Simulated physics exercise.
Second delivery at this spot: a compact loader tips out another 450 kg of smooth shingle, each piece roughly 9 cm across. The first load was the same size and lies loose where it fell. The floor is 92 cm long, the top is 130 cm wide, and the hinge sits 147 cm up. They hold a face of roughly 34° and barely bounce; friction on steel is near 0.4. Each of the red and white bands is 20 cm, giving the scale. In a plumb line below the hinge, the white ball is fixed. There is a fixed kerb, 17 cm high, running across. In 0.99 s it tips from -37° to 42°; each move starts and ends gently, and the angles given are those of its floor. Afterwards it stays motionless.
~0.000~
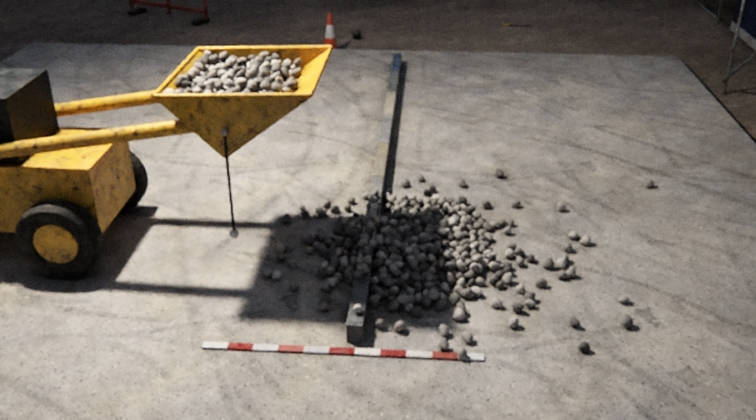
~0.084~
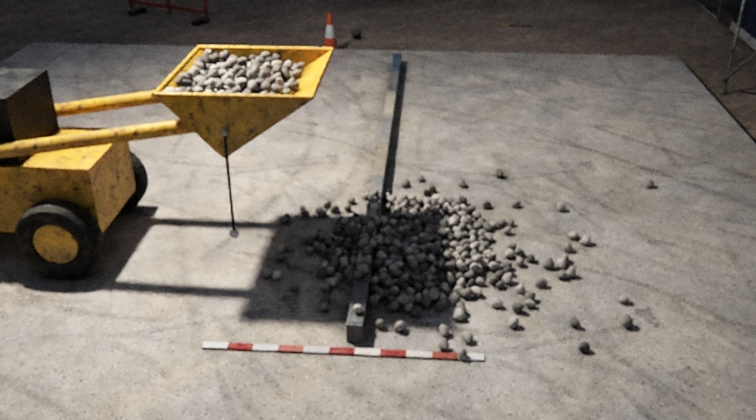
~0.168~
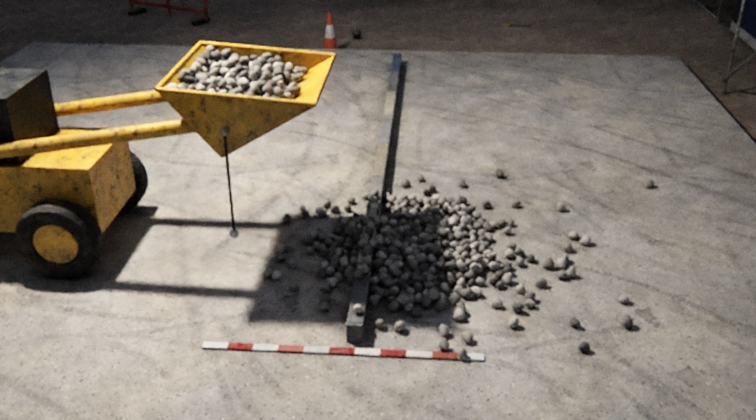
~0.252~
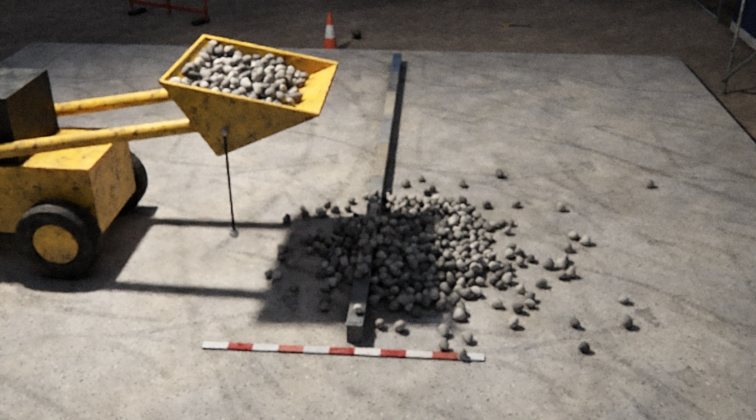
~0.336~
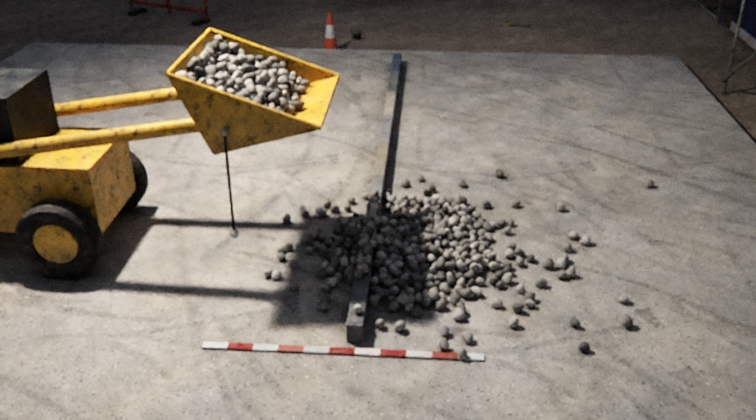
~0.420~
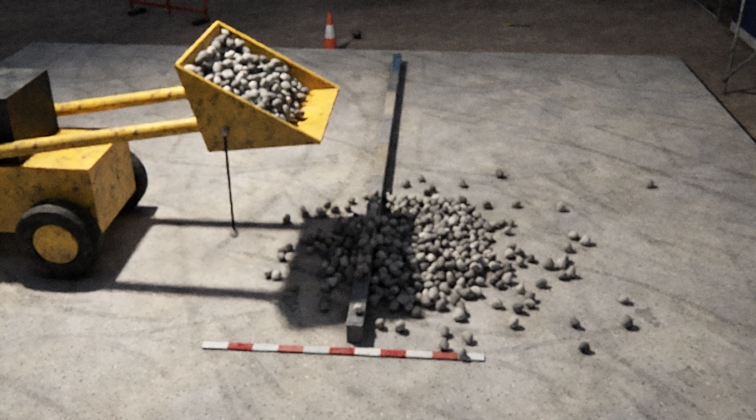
On a concrete slab, beside loose grey stones heaped around a dark kerb, a yellow loader slowly tilted its stone-filled bucket, the back rising and the front lip lowering as the stones shifted slightly.
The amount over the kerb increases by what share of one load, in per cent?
By about 28 per cent of a load.
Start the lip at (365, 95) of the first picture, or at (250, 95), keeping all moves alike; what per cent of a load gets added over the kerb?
First some 90, then 0 per cent.
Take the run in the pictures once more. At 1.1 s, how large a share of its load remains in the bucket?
Roughly 60 per cent is still inside.
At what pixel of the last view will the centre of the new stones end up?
The middle lies near (348, 239) in the last picture.
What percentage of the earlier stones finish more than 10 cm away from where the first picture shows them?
Around 10 in a hundred.
After 0.7 s the floor is at 29°; in per cent of one load, 100 in the bucket, 19 on this side of the kerb, 80 over the kerb; the foremost stones are at (595, 247).
After 1.1 s the floor is at 42°; in per cent of one load, 61 in the bucket, 58 on this side of the kerb, 80 over the kerb; the foremost stones are at (595, 247).
After 1.4 s the floor is at 42°; in per cent of one load, 6 in the bucket, 104 on this side of the kerb, 90 over the kerb; the foremost stones are at (595, 247).
After 4.2 s the floor is at 42°; in per cent of one load, 0 in the bucket, 91 on this side of the kerb, 109 over the kerb; the foremost stones are at (595, 247). Net gain over the kerb, 28.
